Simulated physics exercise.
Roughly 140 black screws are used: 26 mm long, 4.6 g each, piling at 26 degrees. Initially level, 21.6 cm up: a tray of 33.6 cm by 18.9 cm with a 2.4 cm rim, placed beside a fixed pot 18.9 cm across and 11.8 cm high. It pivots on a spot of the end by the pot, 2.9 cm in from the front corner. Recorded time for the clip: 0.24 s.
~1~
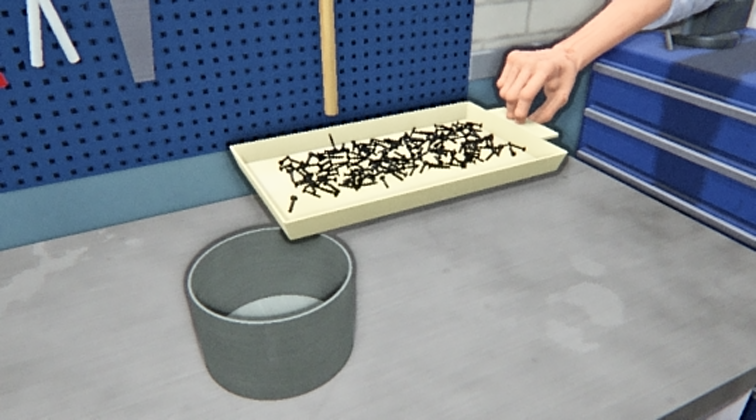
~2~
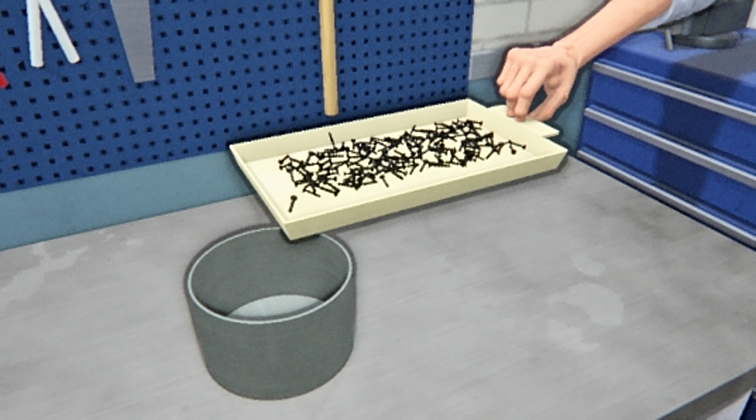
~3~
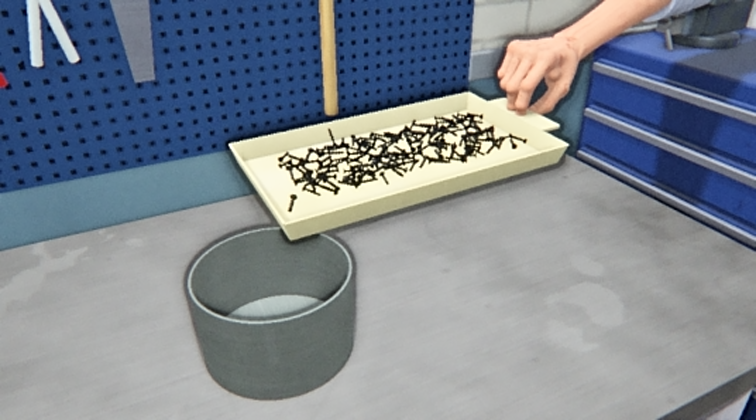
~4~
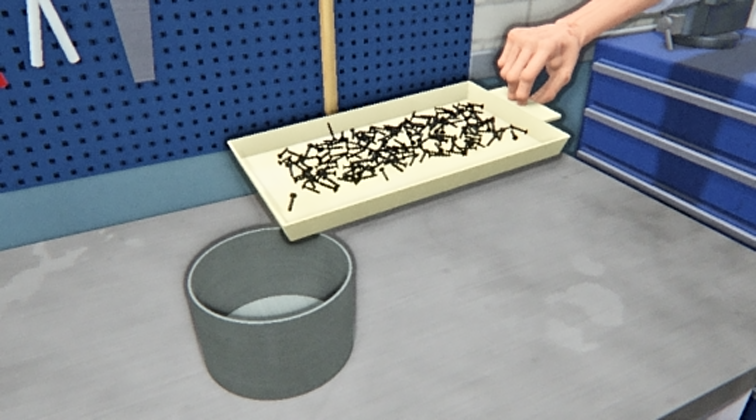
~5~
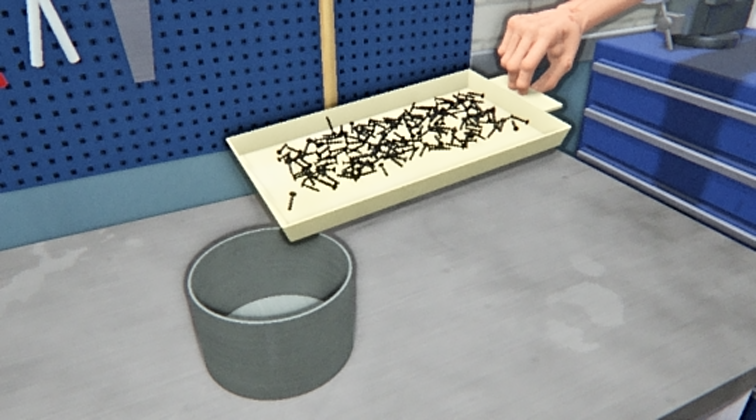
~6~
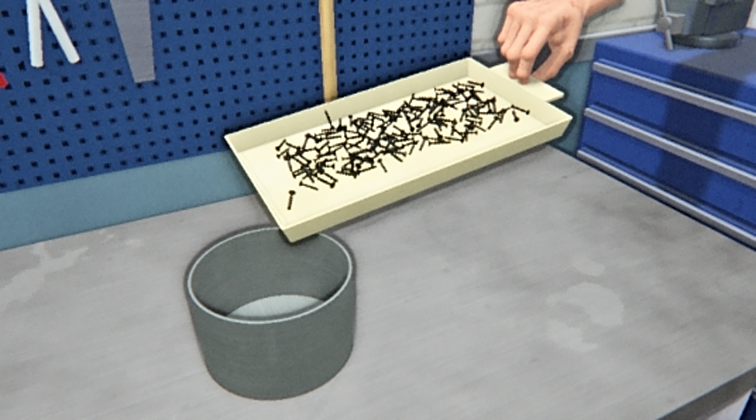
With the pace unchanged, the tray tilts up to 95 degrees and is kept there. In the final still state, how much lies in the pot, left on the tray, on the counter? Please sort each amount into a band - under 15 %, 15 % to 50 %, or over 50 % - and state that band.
Pot: Under 15 %; left on the tray: Under 15 %; counter: Over 50 %.
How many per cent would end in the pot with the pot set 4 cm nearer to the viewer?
Estimated share: Around 65 in a hundred.
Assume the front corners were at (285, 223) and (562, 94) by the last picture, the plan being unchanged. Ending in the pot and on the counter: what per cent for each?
That works out as pot 30 and counter 70.
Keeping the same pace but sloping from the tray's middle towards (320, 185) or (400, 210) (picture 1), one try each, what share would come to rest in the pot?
Near 75 and 0 per cent, in that order.
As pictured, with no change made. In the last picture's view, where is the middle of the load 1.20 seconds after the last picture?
Approx. (281, 213).
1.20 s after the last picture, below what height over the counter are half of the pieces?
Around 24 cm up.
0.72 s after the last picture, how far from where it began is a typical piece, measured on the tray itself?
Some 16 cm.
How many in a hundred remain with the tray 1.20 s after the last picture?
Reading: Approx. 85%.
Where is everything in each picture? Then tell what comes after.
The first picture shows tray tilt 0 degrees, front corners at (289, 218) and (559, 151); middle of the pieces at (398, 154); pot at (271, 269).
The second picture shows tray tilt 1 degrees, front corners at (289, 218) and (559, 149); middle of the pieces at (398, 153).
The third picture shows tray tilt 2 degrees, front corners at (289, 219) and (560, 144); middle of the pieces at (398, 149).
The fourth picture shows tray tilt 5 degrees, front corners at (288, 220) and (561, 135), lowest corner left front; middle of the pieces at (398, 142).
The fifth picture shows tray tilt 7 degrees, front corners at (288, 221) and (562, 126), lowest corner left front; middle of the pieces at (398, 135).
The sixth picture shows tray tilt 10 degrees, front corners at (287, 223) and (563, 117), lowest corner left front; middle of the pieces at (397, 129); pot at (271, 269).
Then, 0.72 s after the last picture, tilt 50 degrees; the tray holds 100 %, the pot 0 %.
Then, 1.20 s after the last picture, tilt 76 degrees; the tray holds 85 %, the pot 0 %.
Then, 1.75 s after the last picture, tilt 95 degrees; the tray holds 0 %, the pot 5 %.
In the end, pot 5 %, tray 0 %, counter 95 %.
